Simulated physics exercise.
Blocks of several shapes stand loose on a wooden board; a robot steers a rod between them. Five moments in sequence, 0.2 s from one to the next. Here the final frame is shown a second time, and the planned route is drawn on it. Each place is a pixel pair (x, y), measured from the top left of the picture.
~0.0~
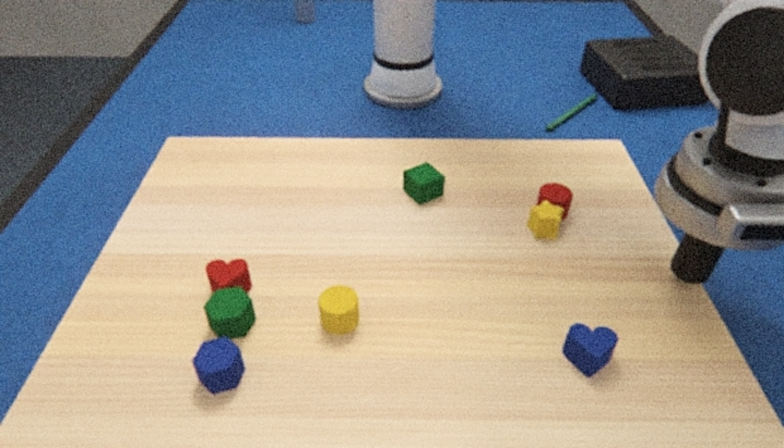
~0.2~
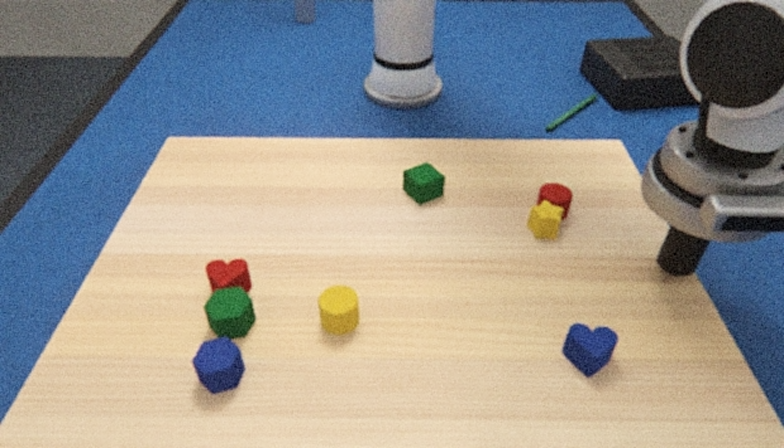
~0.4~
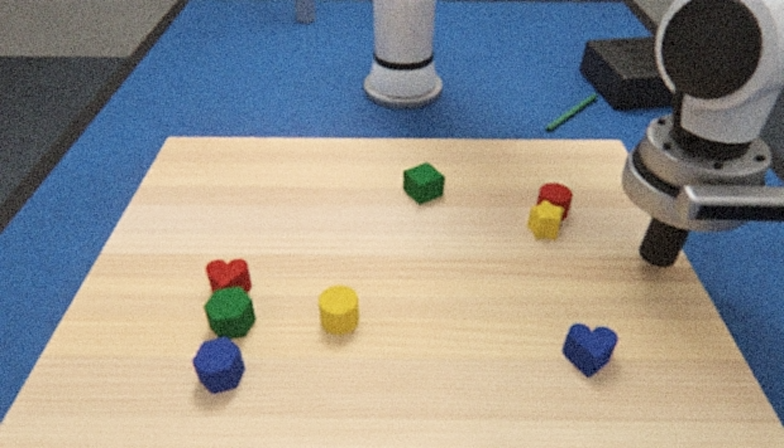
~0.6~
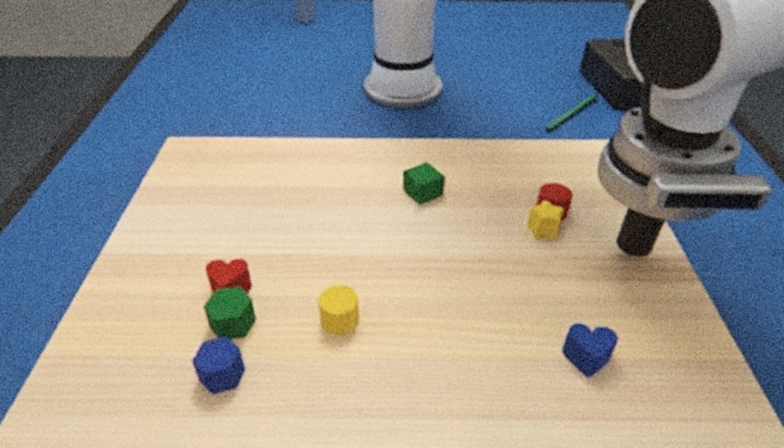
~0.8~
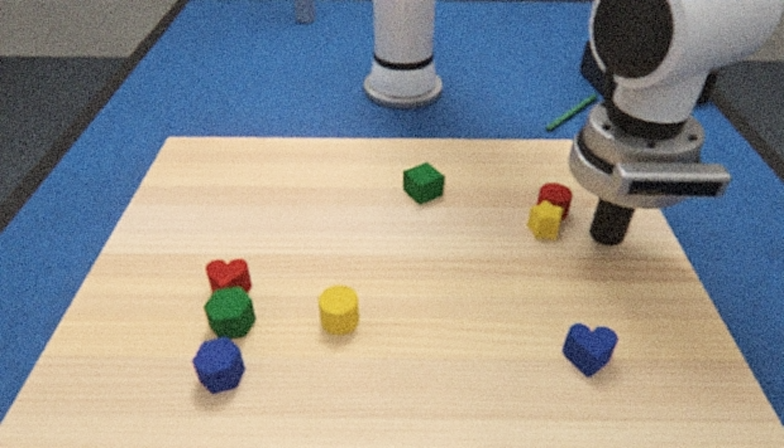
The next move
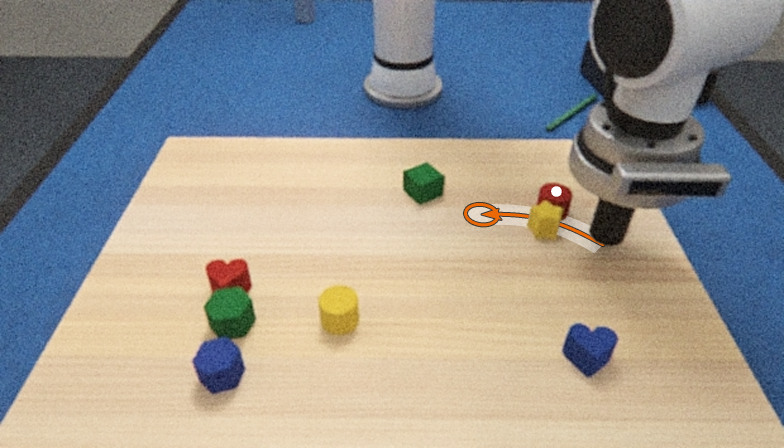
A robot arm holding a dark rod moves in from the right edge of a wooden board, sliding left and slightly away from the viewer until the rod is beside the yellow star-shaped block and red round block. The green, blue, red and yellow blocks scattered across the board all stay still.
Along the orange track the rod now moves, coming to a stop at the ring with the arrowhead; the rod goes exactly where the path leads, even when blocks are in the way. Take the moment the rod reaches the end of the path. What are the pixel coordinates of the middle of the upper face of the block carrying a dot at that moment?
Expect it around (533, 177).
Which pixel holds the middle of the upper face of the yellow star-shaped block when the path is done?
Its top middle will sit at (507, 213).
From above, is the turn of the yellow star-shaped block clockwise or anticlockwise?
From overhead, anticlockwise.
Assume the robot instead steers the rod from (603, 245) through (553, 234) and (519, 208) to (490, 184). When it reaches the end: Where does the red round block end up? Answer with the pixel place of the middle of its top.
Most likely (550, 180).
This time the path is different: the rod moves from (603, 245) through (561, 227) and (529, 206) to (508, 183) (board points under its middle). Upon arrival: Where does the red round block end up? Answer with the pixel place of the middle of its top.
At (532, 153).
The line goes from (603, 245) over (564, 226) and (523, 216) to (482, 214); the dot is on the red round block.
The first path, step by step. One third of the way, rod at (566, 216); yellow star-shaped block at (540, 210), turned 25° anticlockwise; red round block at (549, 187).
Two thirds of the way, rod at (524, 206); yellow star-shaped block at (515, 211), turned 80° anticlockwise; red round block at (533, 177).
At the end, rod at (483, 205); green square piece unmoved; yellow star-shaped block at (507, 213), turned 120° anticlockwise; red round block at (533, 177).
